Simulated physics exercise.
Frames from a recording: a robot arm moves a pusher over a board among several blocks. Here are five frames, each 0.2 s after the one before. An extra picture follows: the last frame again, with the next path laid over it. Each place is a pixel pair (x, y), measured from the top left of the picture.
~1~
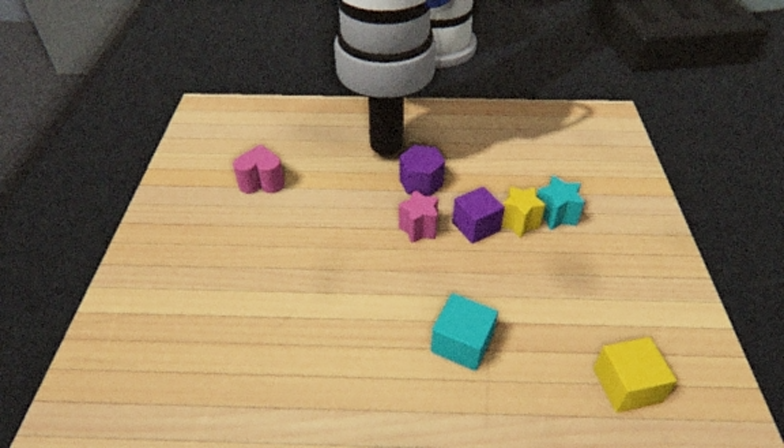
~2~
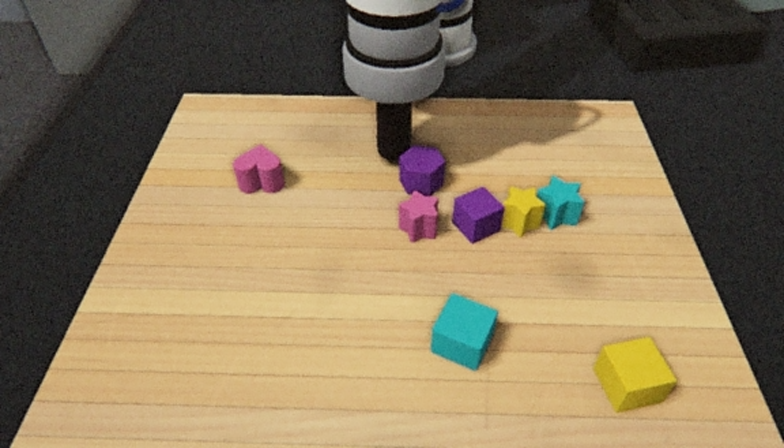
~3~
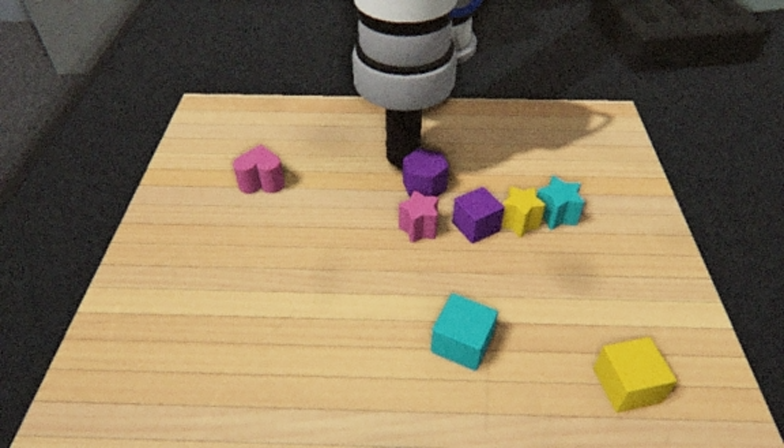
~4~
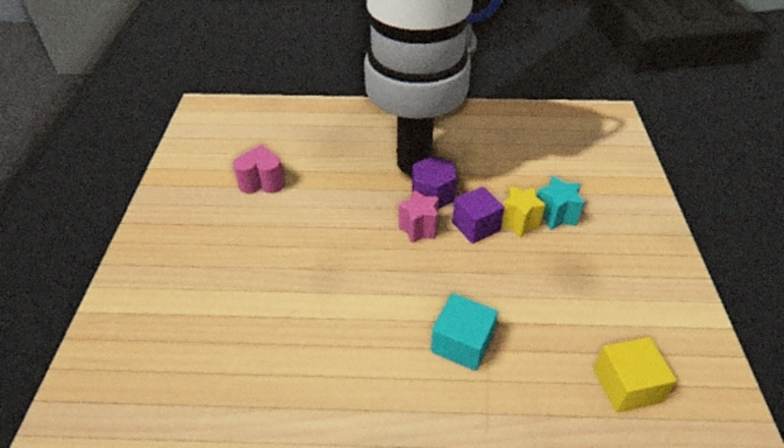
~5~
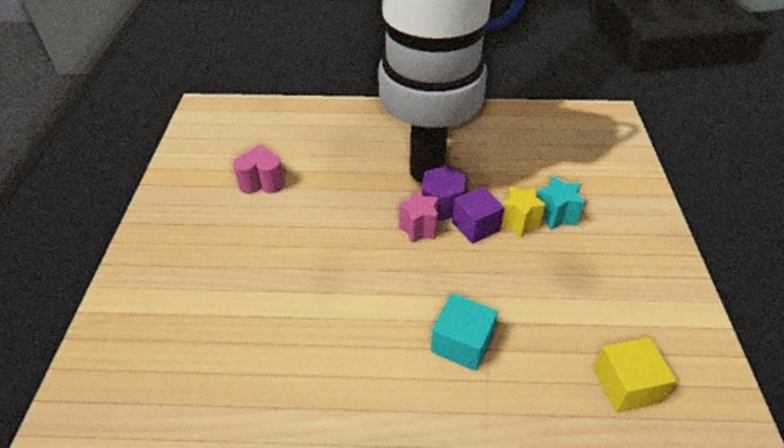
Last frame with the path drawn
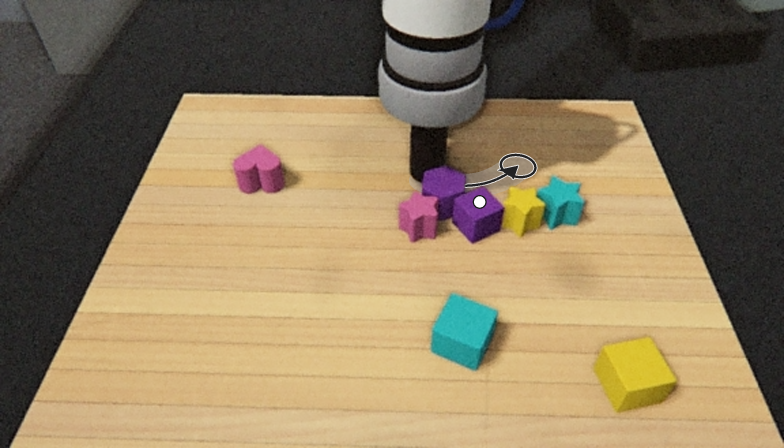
At the start, a robot arm's black pusher stands just left of a purple hexagon on a wooden board scattered with coloured blocks. It moves right and toward the viewer, pushing the hexagon a short way into the gap between the pink star and purple square block, while the other blocks stay still.
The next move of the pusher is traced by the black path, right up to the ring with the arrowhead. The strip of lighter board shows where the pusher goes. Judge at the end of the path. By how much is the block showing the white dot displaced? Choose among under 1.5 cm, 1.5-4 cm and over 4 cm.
Short of 1.5 cm.
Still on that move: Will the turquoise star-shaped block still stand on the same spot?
In short: Yes.
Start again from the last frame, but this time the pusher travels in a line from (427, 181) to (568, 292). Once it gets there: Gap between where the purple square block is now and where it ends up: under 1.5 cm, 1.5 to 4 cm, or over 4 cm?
Range: Over 4 cm.
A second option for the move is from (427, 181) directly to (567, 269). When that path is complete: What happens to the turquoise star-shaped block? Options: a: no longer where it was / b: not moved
It's a.
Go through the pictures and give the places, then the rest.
In the first picture, lower end of the pusher at (387, 146), tops of blocks, purple hexagon at (422, 158), purple square block at (480, 202), yellow star-shaped block at (524, 198), turquoise star-shaped block at (563, 190).
In the second picture, pusher at (394, 151), blocks as before.
In the third picture, pusher at (403, 158), purple hexagon at (426, 162).
In the fourth picture, pusher at (414, 165), purple hexagon at (435, 170).
In the fifth picture, pusher at (427, 173), purple hexagon at (444, 180), purple square block at (480, 202), yellow star-shaped block at (524, 198), turquoise star-shaped block at (563, 190).
The drawn path runs from (427, 181) by way of (461, 186) and (494, 180) to (518, 166); the dot is on the purple square block.
On the path given first. One third of the way, pusher at (463, 178); purple hexagon at (455, 187), turned 30° clockwise; purple square block at (485, 209), turned 20° anticlockwise.
Two thirds of the way, pusher at (496, 172); purple hexagon at (455, 187), turned 30° clockwise; purple square block at (485, 209), turned 20° anticlockwise.
At the end, pusher at (520, 158); purple hexagon at (455, 187), turned 30° clockwise; purple square block at (485, 209), turned 20° anticlockwise; yellow star-shaped block not moved; turquoise star-shaped block not moved.
